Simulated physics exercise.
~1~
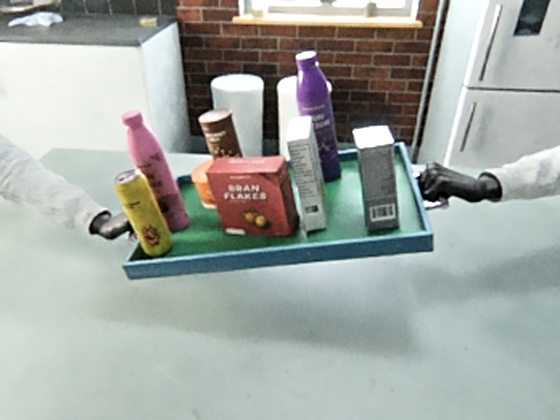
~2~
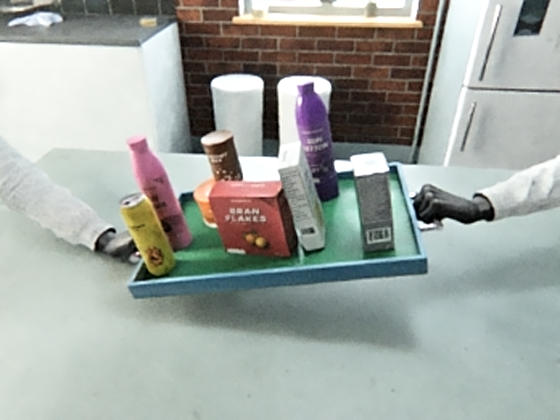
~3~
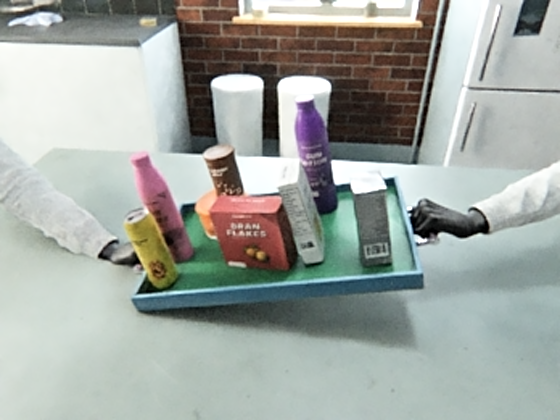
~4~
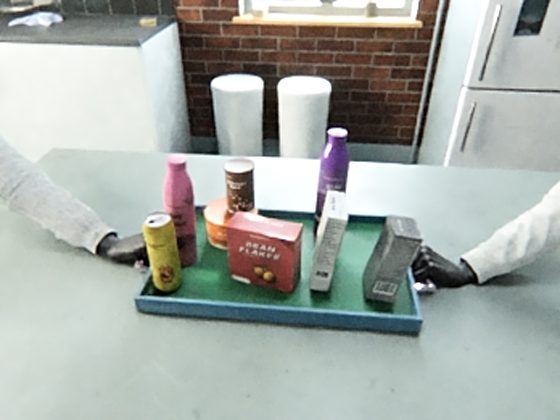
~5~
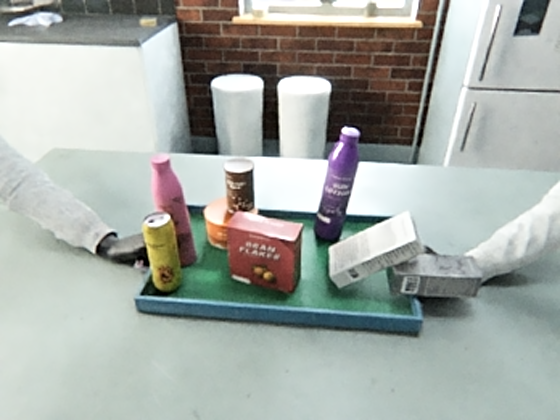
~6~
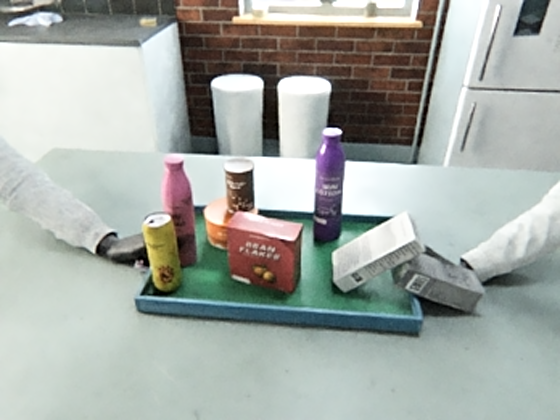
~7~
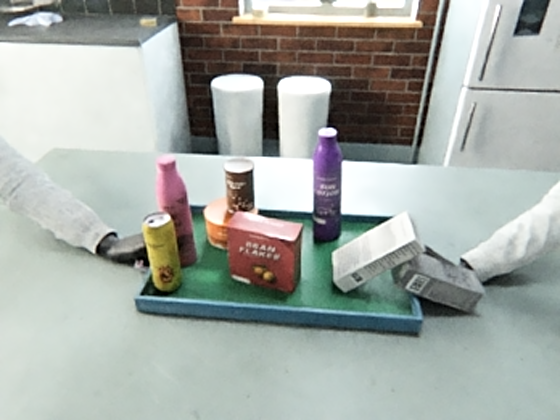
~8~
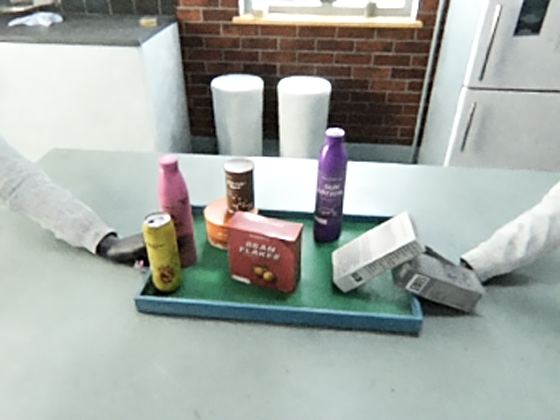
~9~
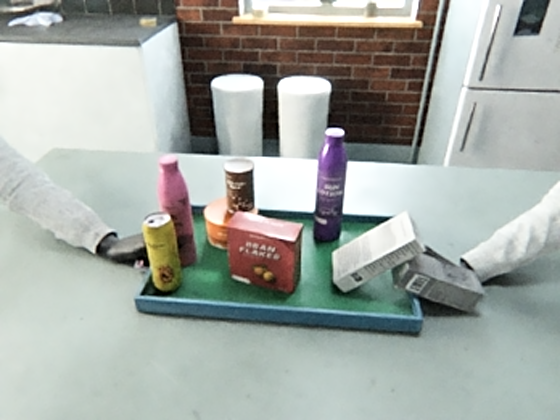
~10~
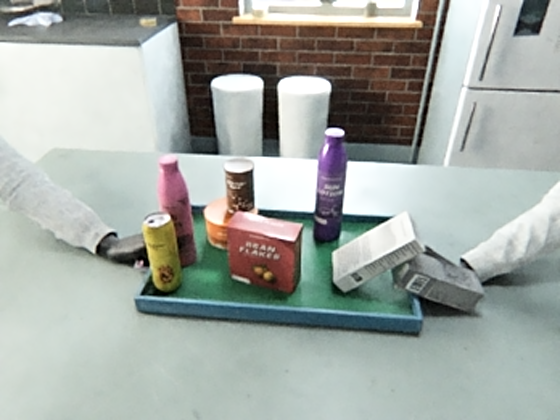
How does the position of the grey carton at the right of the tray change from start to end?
At the start the grey carton stands on the tray, leaning along with it. By the end it has toppled onto its side at the right edge.
